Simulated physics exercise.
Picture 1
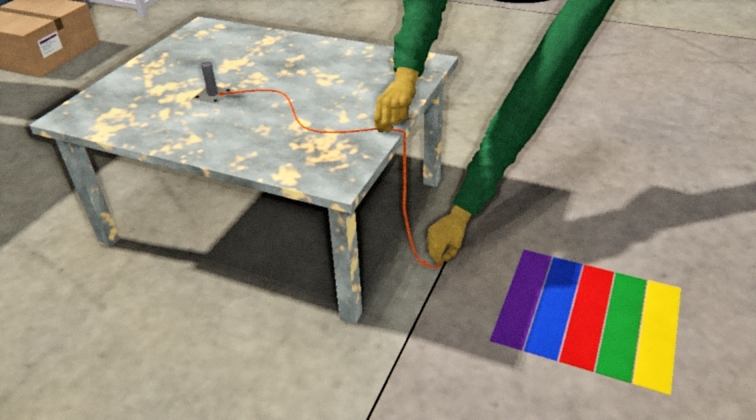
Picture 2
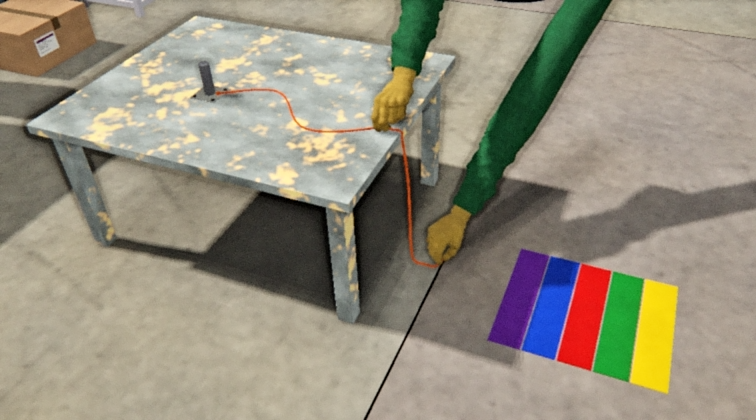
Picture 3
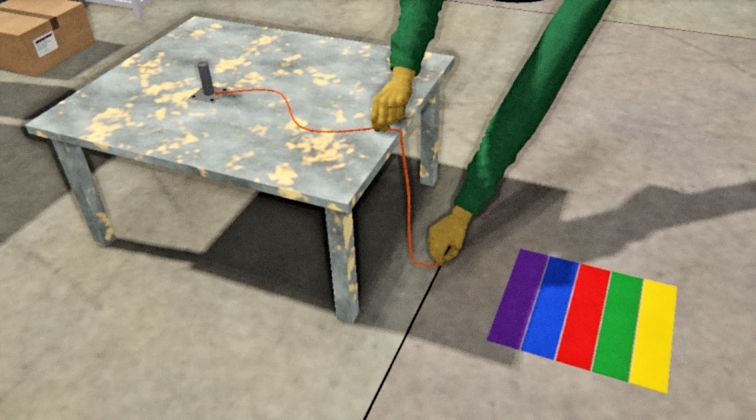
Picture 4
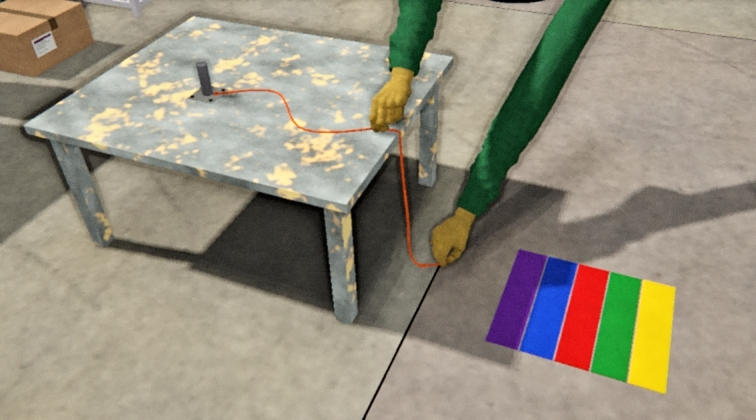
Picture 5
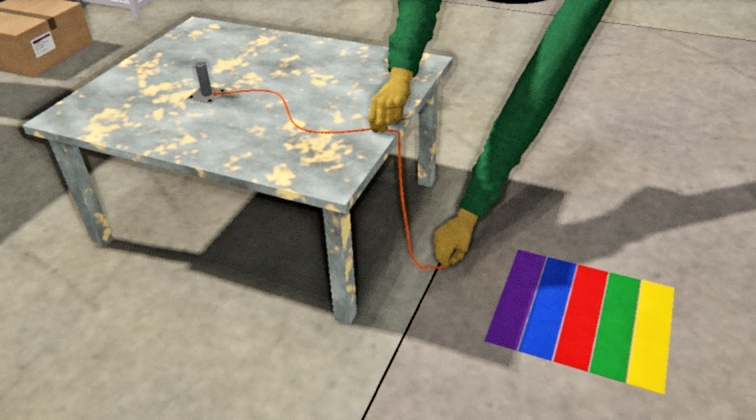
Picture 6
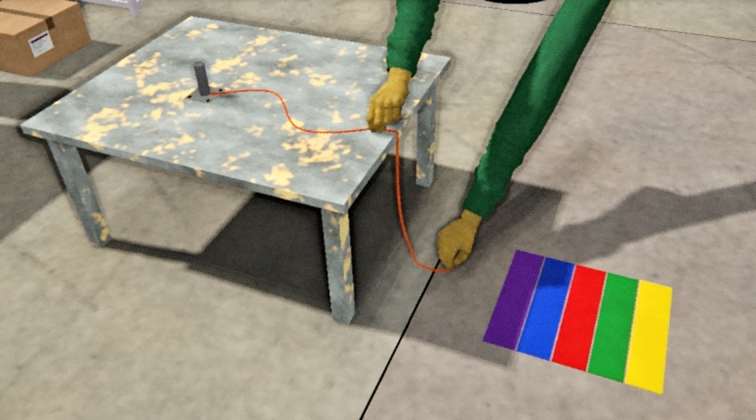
The video shows one gloved hand pinning an orange cord at the edge of a worn, low table while another holds its hanging end near coloured strips on the floor; the lower hand shifts very slightly right, with little other movement.
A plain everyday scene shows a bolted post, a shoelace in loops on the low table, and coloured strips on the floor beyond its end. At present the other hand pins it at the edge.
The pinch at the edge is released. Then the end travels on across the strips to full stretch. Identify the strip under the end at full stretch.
Strip: Red.
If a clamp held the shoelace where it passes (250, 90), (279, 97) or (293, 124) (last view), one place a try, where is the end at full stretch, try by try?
(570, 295), (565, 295) and (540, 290).
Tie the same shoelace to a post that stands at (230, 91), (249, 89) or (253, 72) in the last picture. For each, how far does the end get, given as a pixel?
The three places are (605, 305), (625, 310) and (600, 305), in that order.
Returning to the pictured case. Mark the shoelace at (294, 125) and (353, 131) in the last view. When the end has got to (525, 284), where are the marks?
You'll find them at about (329, 122) and about (388, 133).
A little later, end near (525, 284); over purple.
Next, end near (560, 293); over blue.
When it is tight, end near (580, 299); over red. It gets as far as the red strip.
